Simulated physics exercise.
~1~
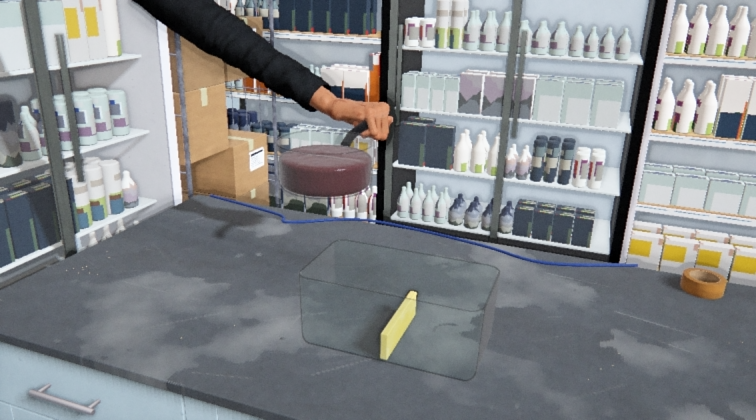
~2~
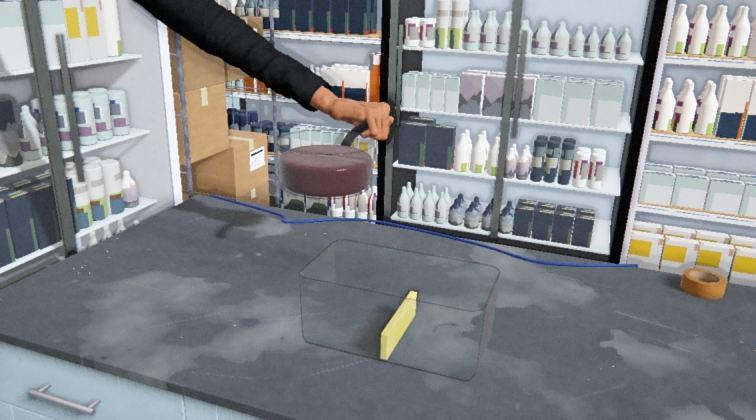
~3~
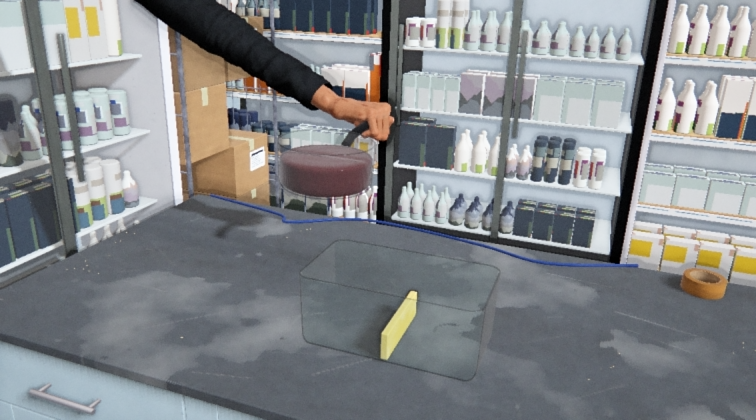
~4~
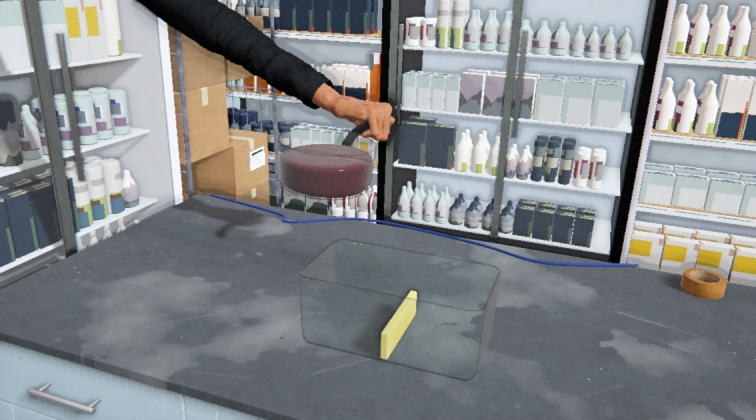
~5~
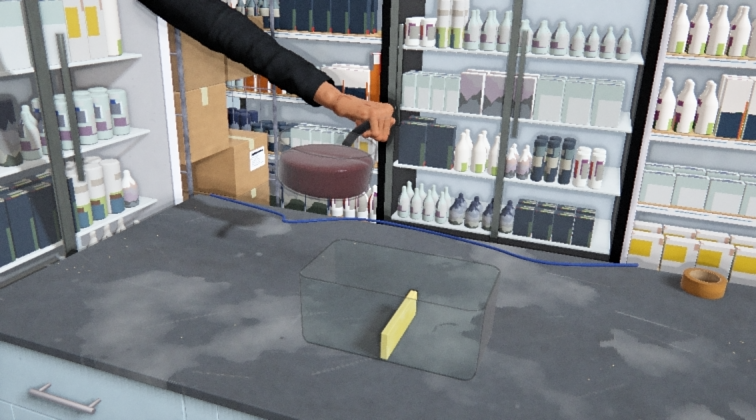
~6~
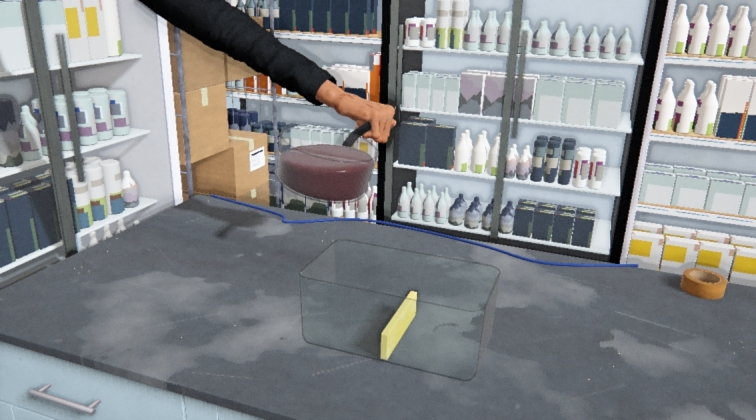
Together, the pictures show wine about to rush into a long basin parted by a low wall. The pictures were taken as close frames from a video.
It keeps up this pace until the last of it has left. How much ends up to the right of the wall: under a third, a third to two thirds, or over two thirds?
Once it settles, the part right of the wall is a third to two thirds, I'd say.
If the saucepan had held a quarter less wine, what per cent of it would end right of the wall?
I'd put it at some 45 %.
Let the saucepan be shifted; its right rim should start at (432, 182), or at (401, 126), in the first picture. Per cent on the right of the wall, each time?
First try: About 90 %; second try: About 95 %.
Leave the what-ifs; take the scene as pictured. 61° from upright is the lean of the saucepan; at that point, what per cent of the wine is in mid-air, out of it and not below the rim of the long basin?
Airborne fraction: Approx. 30 %.
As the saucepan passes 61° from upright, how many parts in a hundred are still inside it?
Remaining fraction: Approx. 65 %.
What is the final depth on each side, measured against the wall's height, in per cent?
On the left roughly 30, on the right roughly 50.
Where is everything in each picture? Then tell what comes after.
Tilt 0°; pouring edge (371, 148); surface from (286, 151) to (370, 162); the long basin's rim runs from (317, 257) to (492, 290); the wall's top is at (400, 312), in the first frame.
Tilt 1°; pouring edge (371, 148); surface from (286, 150) to (370, 162), in the second frame.
Tilt 2°; pouring edge (372, 150); surface from (287, 150) to (371, 162), in the third frame.
Tilt 4°; pouring edge (373, 152); surface from (287, 149) to (371, 162), in the fourth frame.
Tilt 8°; pouring edge (373, 155); surface from (287, 149) to (372, 162), in the fifth frame.
Tilt 12°; pouring edge (374, 159); surface from (287, 150) to (372, 163), in the sixth frame.
A moment on, the saucepan is tipped part way and 65 per cent is still to pour, 2 is left of the wall and 4 right of it.
Next, the saucepan is tipped on its side and 16 per cent is still to pour, 14 is left of the wall and 55 right of it.
Then the saucepan is tipped on its side and 3 per cent is still to pour, 36 is left of the wall and 58 right of it.
Later the saucepan is tipped on its side and 0 per cent is still to pour, 40 is left of the wall and 59 right of it.
At rest 41 per cent lies left of the wall, 59 right of it and 1 outside.
